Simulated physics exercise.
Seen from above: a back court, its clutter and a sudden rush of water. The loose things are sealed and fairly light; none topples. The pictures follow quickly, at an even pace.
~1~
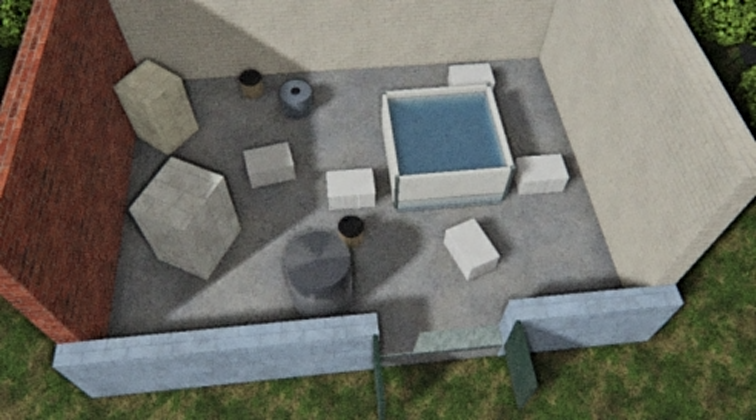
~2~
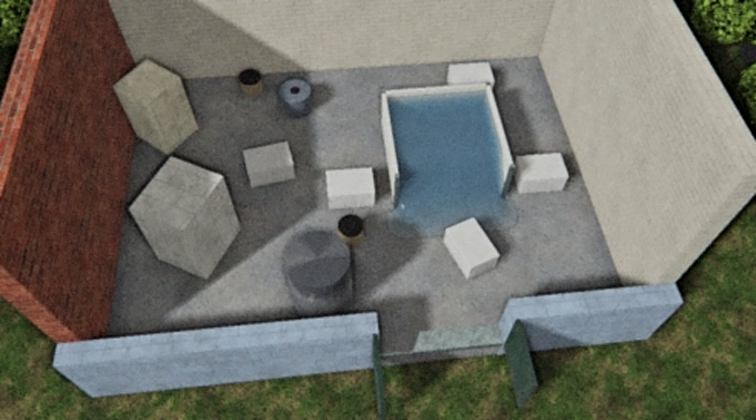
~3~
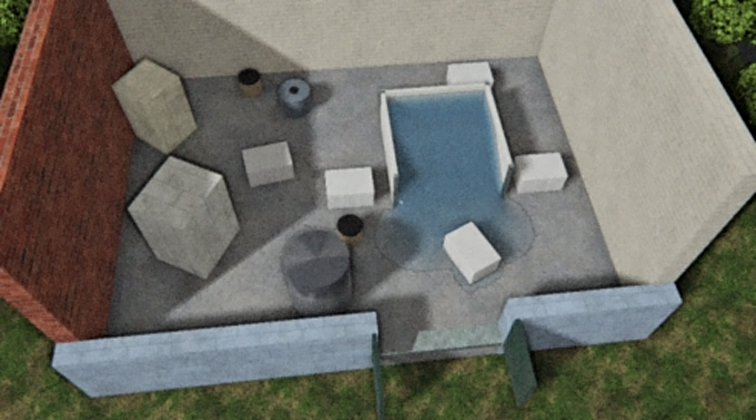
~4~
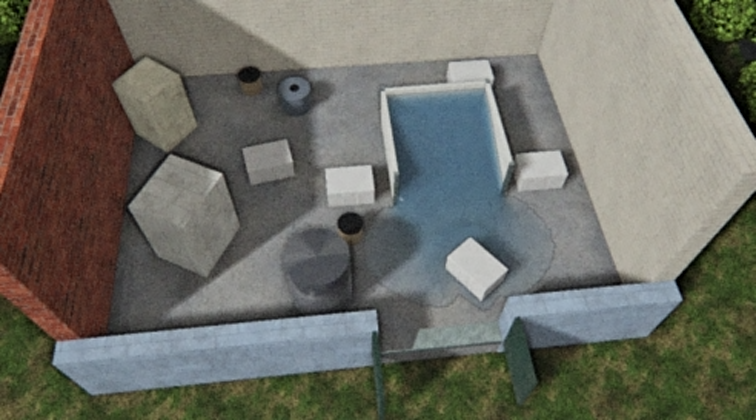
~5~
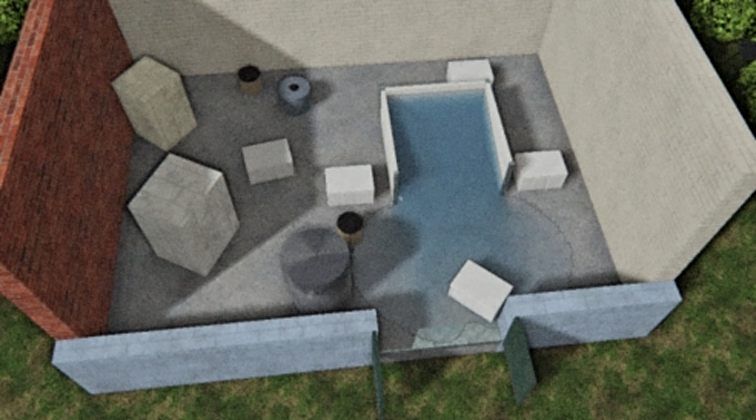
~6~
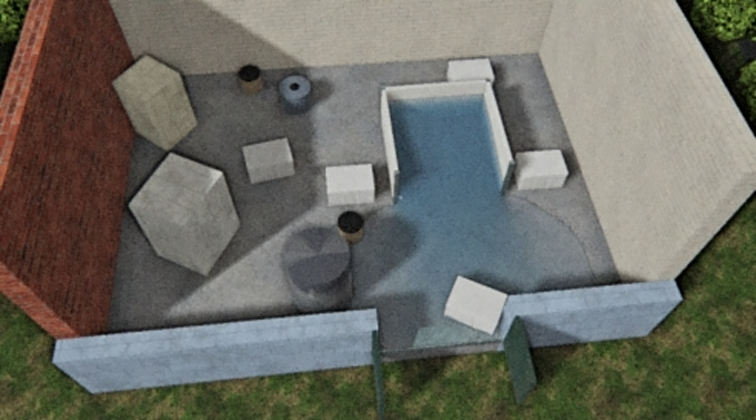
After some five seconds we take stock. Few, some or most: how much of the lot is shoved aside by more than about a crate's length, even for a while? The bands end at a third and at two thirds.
It is less than a third.
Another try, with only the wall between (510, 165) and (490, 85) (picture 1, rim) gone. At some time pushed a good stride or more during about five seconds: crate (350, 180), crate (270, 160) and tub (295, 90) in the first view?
In turn: Not that far, under that, shifted that much.
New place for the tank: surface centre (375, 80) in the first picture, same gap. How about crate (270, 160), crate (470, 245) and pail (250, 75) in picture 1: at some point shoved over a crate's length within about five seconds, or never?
As listed: No, swept aside, never so far.
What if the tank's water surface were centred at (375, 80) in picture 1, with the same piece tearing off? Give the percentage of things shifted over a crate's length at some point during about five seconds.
About 40 per cent.
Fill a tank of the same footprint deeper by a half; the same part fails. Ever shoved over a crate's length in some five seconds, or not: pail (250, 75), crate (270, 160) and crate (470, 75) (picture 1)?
As listed: No, never so far, pushed that far.
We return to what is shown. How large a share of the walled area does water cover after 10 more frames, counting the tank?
Near 35 in a hundred.
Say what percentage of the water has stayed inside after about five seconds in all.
Near 52 in a hundred.
A moment on, 1 of 8 are well off their spots; 0 afloat.
Next, 1 of 8 are well off their spots; 0 afloat.
Later, 2 of 8 are well off their spots; 0 afloat.
In the end, 2 of 8 are well off their spots, and 2 have been at some point; 1 afloat.
